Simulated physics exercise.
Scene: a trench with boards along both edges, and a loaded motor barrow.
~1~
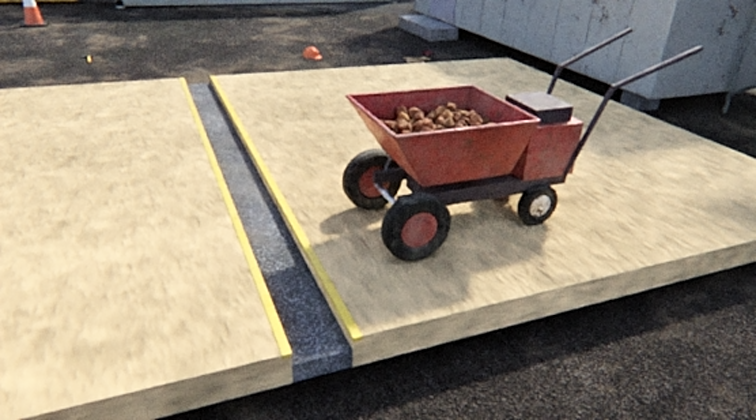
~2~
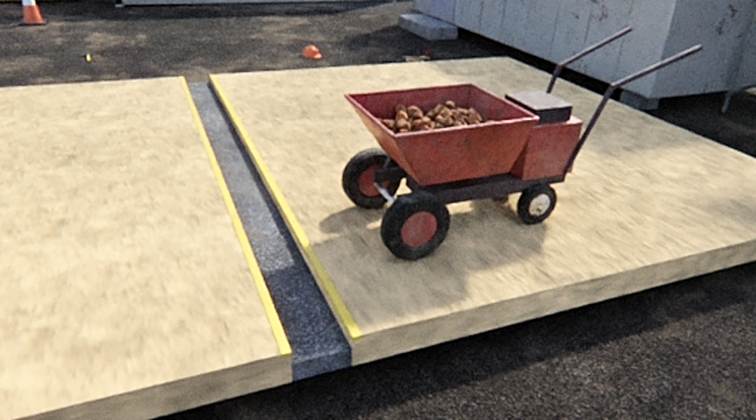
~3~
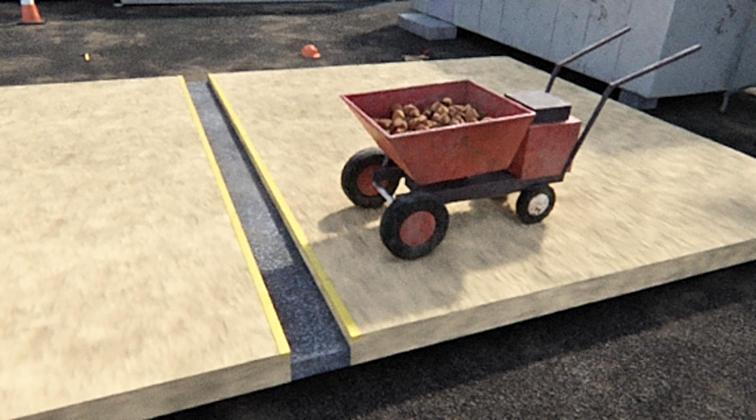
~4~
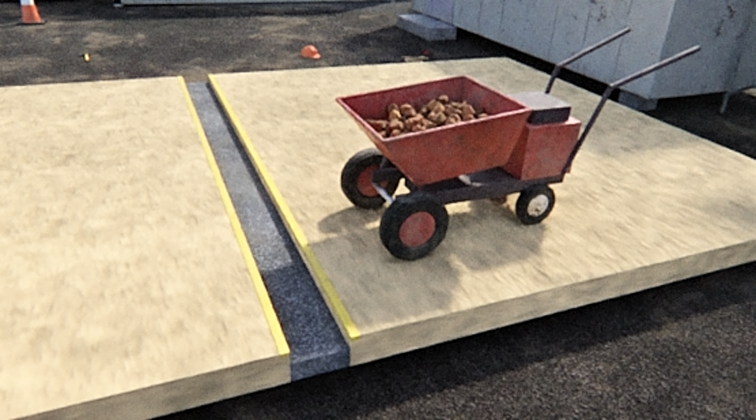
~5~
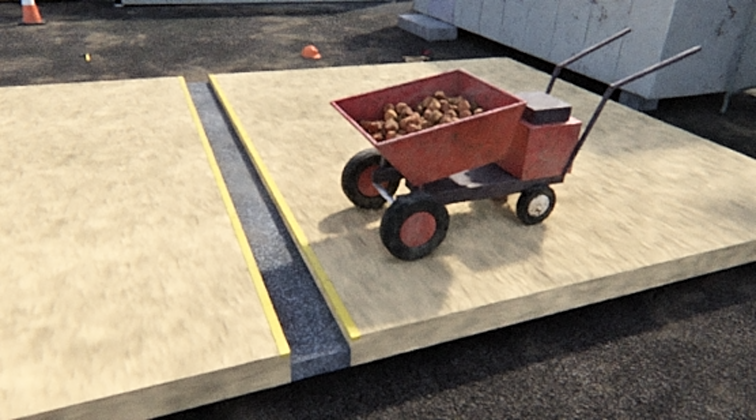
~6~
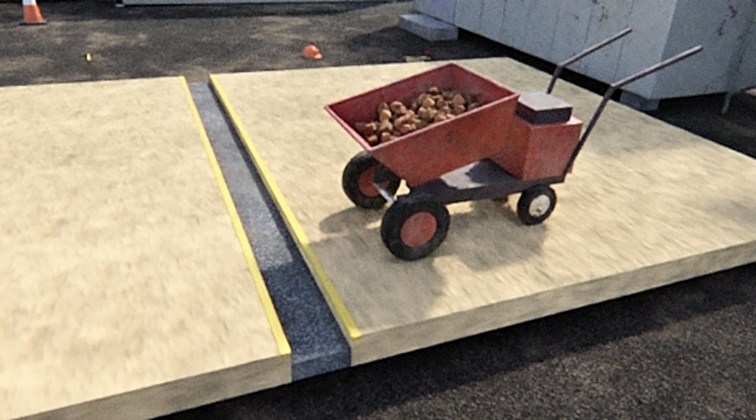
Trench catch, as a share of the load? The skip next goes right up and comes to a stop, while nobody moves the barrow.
Outside the trench is the minority of the load.
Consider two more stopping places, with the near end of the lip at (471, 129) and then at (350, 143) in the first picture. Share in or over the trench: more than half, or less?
In the first case a smaller fraction; in the second case a smaller fraction.
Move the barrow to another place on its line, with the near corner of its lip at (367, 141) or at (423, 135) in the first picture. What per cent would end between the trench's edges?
First try: 40 per cent; second try: 60 per cent.
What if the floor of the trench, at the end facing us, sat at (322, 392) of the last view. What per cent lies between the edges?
It works out to some 90 percent.
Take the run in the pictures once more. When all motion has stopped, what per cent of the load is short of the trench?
Estimate: Some 0 percent.
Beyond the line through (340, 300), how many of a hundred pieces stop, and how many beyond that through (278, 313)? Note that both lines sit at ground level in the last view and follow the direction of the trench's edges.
About 90 and 30 %.
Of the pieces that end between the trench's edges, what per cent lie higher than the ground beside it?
Estimate: Close to 55 in a hundred.
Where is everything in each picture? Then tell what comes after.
The first frame shows lip of the skip at (396, 138), level; top of the load at (448, 125), clay clods; first edge of the trench at (338, 301); far edge at (272, 315), the trench under half as wide as the skip, and shallow for its width.
The second frame shows lip of the skip at (394, 137), level; top of the load at (446, 126).
The third frame shows lip of the skip at (389, 138), tipped barely; top of the load at (443, 124).
The fourth frame shows lip of the skip at (383, 142), tipped a little; top of the load at (453, 121).
The fifth frame shows lip of the skip at (377, 146), tipped a little; top of the load at (449, 118).
The sixth frame shows lip of the skip at (369, 152), tipped clearly; top of the load at (460, 112); first edge of the trench at (337, 300); far edge at (271, 314).
Soon, skip tipped steeply; all in the skip.
A while on, skip tipped steeply; most in the skip; a small part in or heaped over the trench; a stray few beyond it; a stray few falling.
Towards the end, skip tipped right over; about a quarter in the skip; about two thirds in or heaped over the trench; about a quarter beyond it.
Finally, skip tipped right over; a small part in the skip; a stray few short of the trench; about two thirds in or heaped over the trench; about a quarter beyond it.
